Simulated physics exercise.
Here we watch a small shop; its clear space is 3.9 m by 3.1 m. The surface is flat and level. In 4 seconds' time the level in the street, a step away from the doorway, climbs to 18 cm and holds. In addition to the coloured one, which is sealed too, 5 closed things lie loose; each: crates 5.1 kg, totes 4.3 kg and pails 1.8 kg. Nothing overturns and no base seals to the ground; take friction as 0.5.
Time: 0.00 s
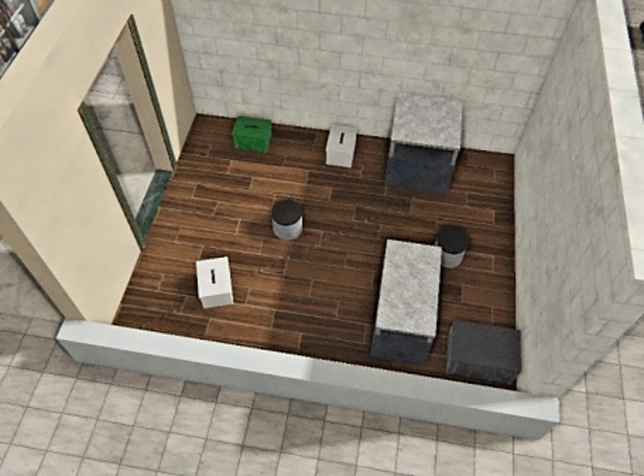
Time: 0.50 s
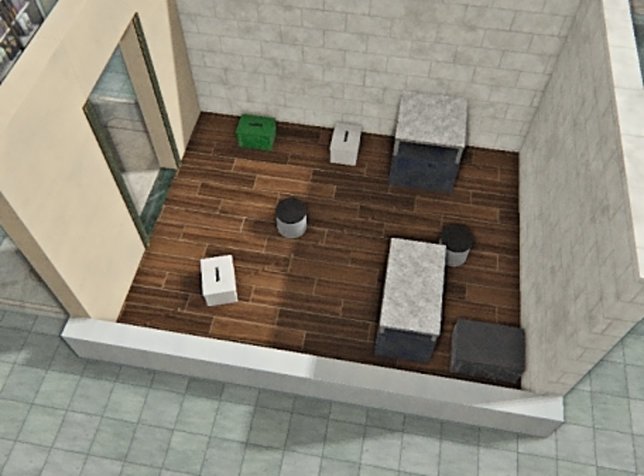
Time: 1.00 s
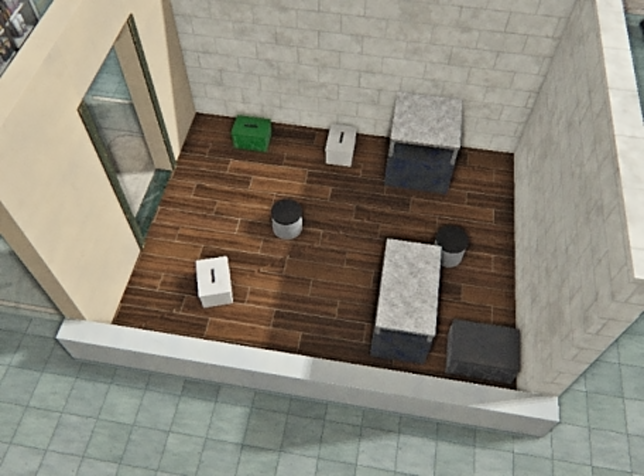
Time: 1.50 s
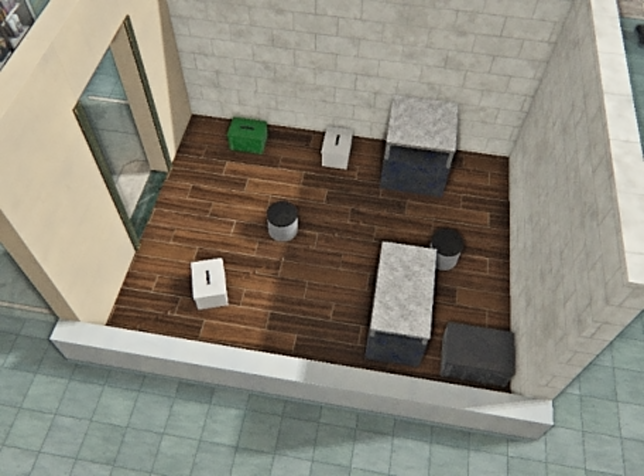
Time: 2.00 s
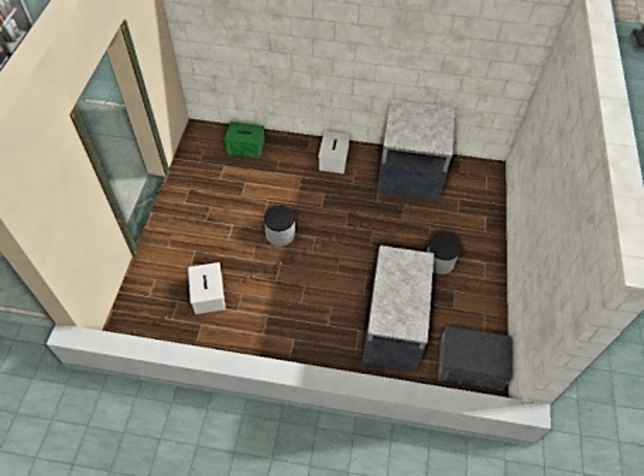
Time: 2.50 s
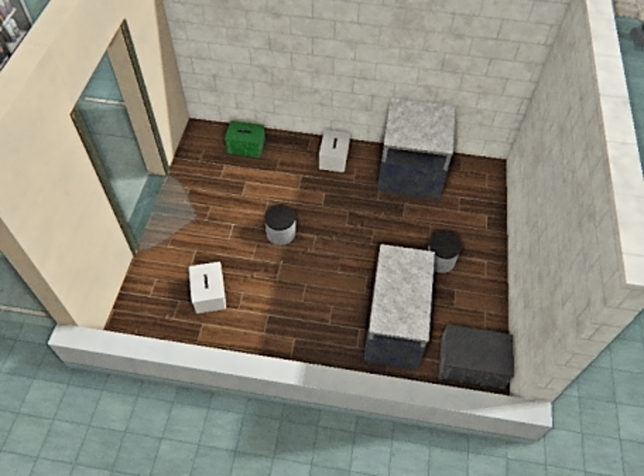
A small wood-floored shop with pale walls held tables, boxes and round pails, none of which shifted; the paving outside turned from grey to blue-green, then a thin patch of water spread in at the doorway.
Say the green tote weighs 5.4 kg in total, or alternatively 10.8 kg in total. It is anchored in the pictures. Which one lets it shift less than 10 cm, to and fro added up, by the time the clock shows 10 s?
Outcome: Only the large mass serves.
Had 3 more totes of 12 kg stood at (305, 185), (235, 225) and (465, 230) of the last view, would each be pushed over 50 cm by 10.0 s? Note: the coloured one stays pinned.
In that order: Within it, within it, within it.
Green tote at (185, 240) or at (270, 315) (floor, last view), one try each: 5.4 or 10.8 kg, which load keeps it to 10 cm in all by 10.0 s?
In order, no load succeeds and heavier load succeeds alone.
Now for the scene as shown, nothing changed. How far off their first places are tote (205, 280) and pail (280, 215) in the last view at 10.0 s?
Shifts: 80 cm / 200 cm.
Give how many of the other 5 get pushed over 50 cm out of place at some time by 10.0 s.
By my tally, 4.
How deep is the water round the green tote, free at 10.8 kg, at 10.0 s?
Close to 5 cm deep.
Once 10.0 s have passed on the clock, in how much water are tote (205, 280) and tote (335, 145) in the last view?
I'd estimate 5 cm for the first and 7 cm for the second.
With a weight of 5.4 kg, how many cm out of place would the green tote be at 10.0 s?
It would be some 60 cm from its spot.
After 3.5 s the green tote would be 0 cm from its start with 5.4 kg and 0 cm from its start with 10.8 kg; 0 cm of water round it then.
After 4.5 s the green tote would be 0 cm from its start with 5.4 kg and 0 cm from its start with 10.8 kg; 2 cm of water round it then.
After 7.0 s the green tote would be 1 cm from its start with 5.4 kg and 0 cm from its start with 10.8 kg; 4 cm of water round it then.
After 10.0 s the green tote would be 56 cm from its start with 5.4 kg and 1 cm from its start with 10.8 kg; 5 cm of water round it then.
